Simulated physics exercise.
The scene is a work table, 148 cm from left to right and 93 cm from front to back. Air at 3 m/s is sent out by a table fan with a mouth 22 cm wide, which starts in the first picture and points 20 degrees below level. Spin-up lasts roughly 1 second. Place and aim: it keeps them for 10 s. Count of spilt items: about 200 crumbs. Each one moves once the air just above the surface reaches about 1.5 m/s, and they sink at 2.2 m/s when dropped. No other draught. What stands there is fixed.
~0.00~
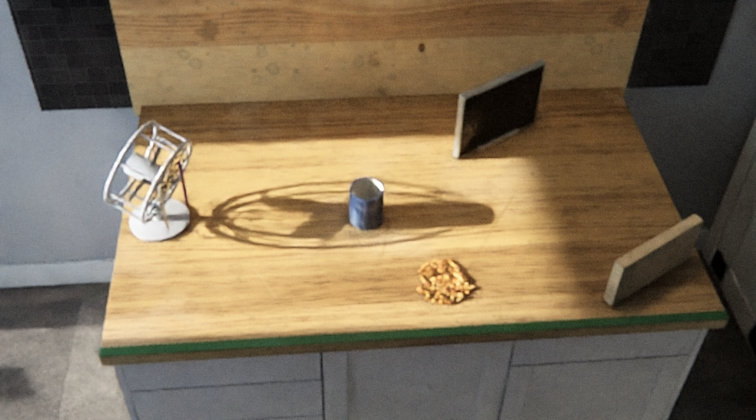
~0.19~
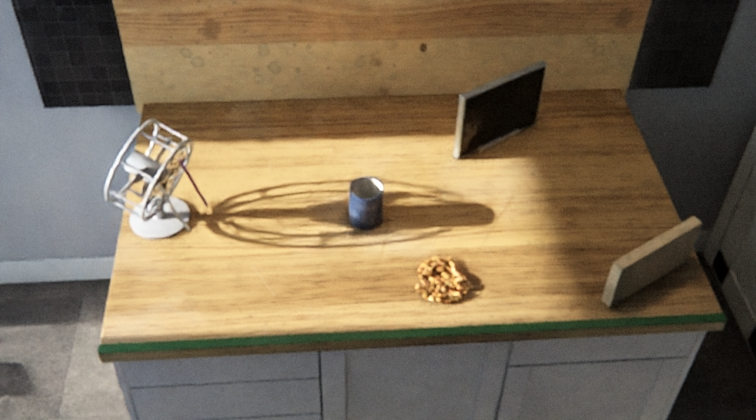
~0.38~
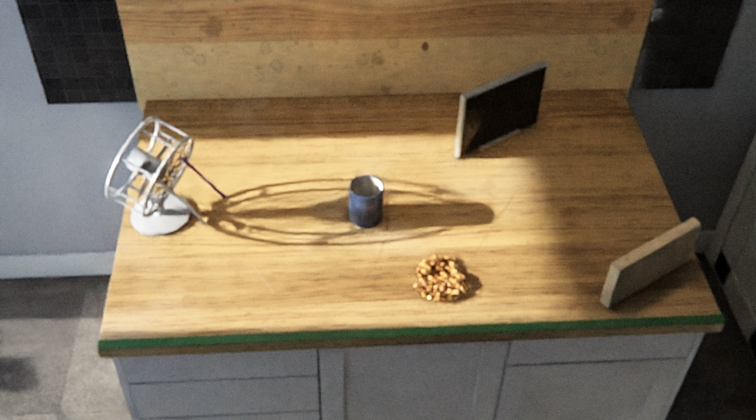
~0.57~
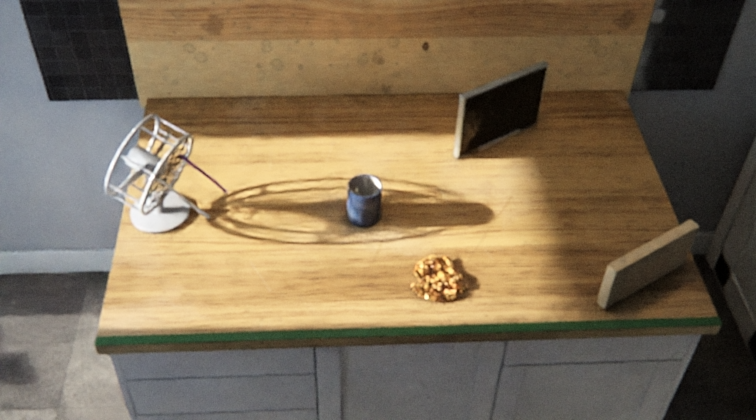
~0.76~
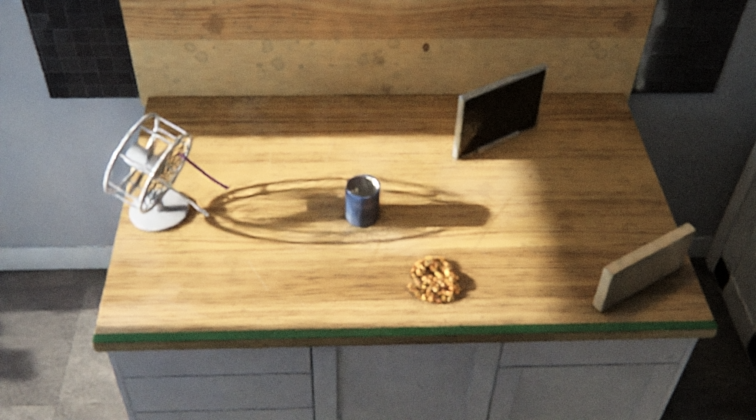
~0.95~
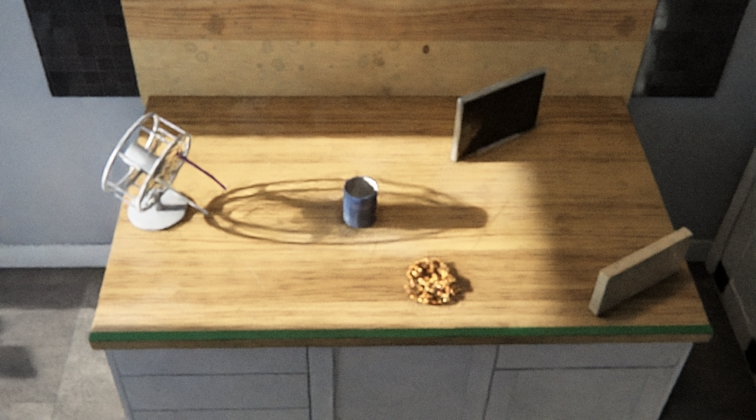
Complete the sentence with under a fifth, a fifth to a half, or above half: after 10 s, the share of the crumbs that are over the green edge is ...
After 10 s, the share is above half.
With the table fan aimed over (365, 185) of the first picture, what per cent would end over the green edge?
Roughly 90 per cent.
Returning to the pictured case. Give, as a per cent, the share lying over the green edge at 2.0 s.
I'd put it at some 70 %.
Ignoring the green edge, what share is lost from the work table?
Around 10 % of them.
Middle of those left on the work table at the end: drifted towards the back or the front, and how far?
Forward, about 5 cm.
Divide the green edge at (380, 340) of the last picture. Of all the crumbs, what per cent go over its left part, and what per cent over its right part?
0 % left, 70 % right.
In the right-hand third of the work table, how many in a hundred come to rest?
20 %.
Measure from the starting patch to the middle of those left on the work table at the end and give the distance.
The middle ends up about 45 cm from the start.
After 2.0 s, 18 % are on the move or not yet settled, 69 % are over the green edge; the middle of those still in play is near (613, 290).
After 3.2 s, 14 % are on the move or not yet settled, 70 % are over the green edge; the middle of those still in play is near (614, 291).
After 5.5 s, 12 % are on the move or not yet settled, 70 % are over the green edge; the middle of those still in play is near (614, 292).
After 10.0 s, at the end, 70 % are over the green edge; the middle of those still in play is near (614, 292).
